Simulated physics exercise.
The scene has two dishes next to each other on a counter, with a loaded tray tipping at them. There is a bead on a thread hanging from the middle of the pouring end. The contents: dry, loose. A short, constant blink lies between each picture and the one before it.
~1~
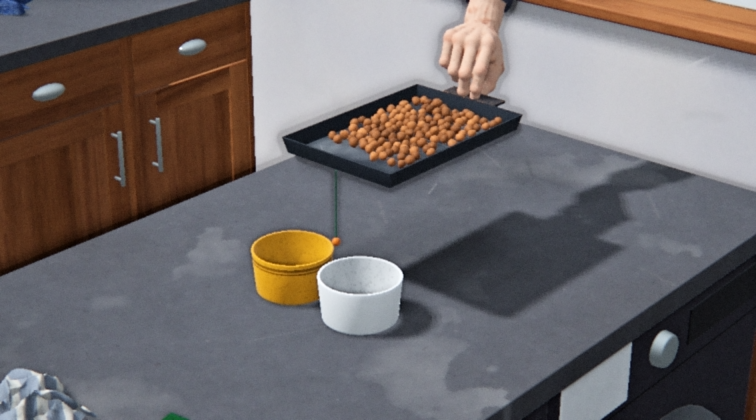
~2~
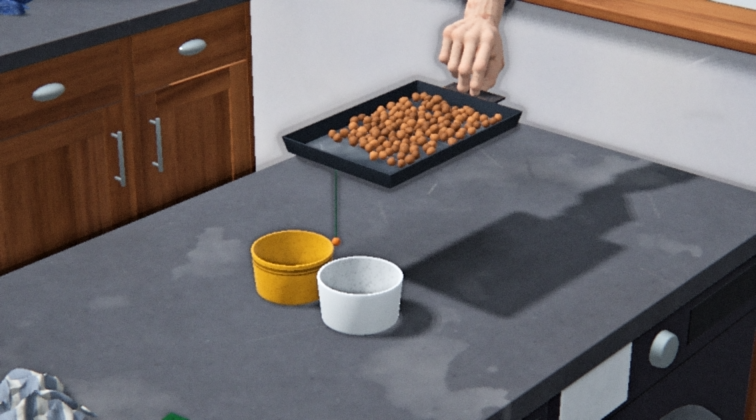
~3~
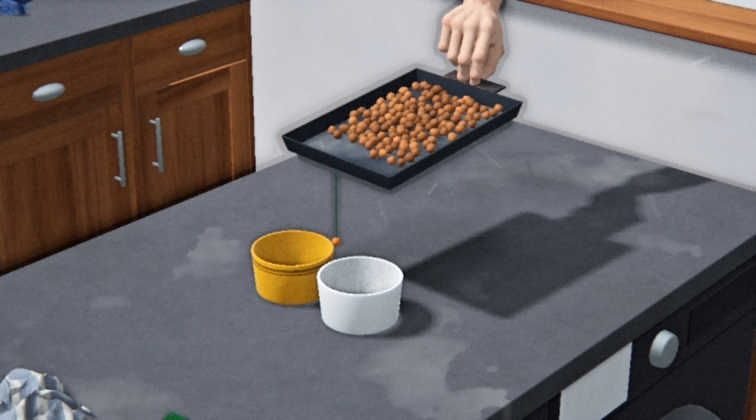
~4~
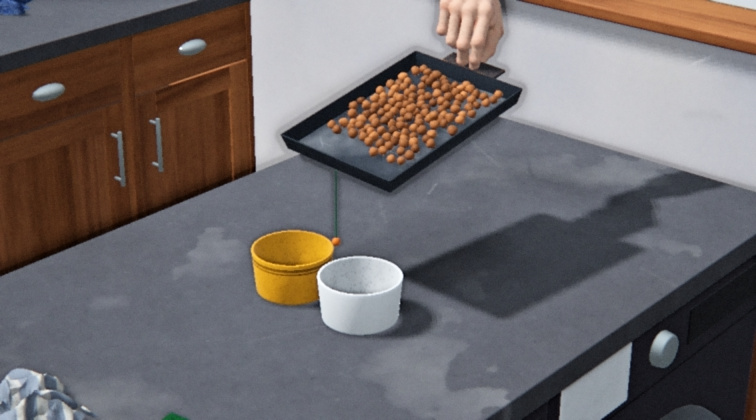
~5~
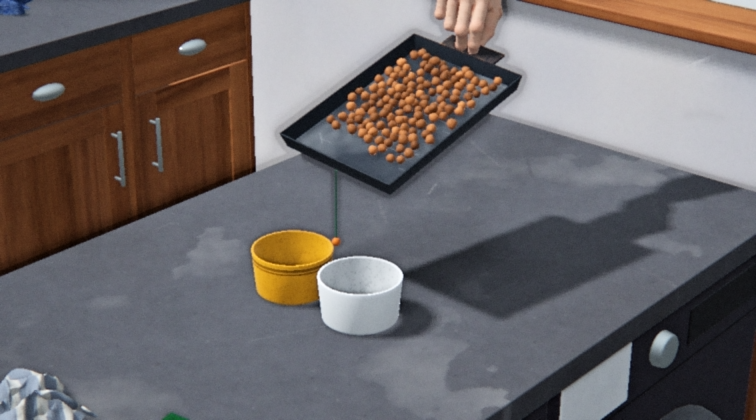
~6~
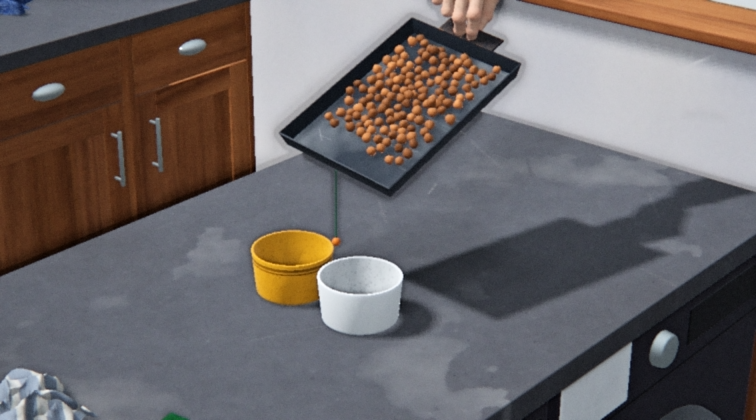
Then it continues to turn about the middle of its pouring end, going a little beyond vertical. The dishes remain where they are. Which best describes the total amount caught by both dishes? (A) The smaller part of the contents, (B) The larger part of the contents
B, the larger part of the contents.
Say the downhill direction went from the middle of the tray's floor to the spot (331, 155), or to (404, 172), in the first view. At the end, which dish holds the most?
In turn: The left dish; the right dish.
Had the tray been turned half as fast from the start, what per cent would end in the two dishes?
It would be around 70 percent.
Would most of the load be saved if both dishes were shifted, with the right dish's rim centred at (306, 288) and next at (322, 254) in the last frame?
Taking the tries in order: A minor share, followed by a minor share.
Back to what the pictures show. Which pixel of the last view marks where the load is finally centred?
Near pixel (358, 307).
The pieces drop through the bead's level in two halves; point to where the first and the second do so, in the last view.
For the early half I get (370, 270), and for the late half (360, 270).
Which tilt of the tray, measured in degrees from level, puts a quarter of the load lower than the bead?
At roughly 95°.
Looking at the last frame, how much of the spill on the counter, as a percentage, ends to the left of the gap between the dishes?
60 per cent, roughly.
Shortly afterwards, tray tipped steeply; all but a few on the tray; a little in the air.
Next, tray tipped past a quarter turn; near a quarter on the tray; near half in the right dish; a little outside both; near a quarter in the air.
Some moments later, tray tipped past a quarter turn; the bulk in the right dish; only a few in the left dish; near a quarter outside both.
In the end, tray tipped past a quarter turn; the bulk in the right dish; only a few in the left dish; near a quarter outside both.
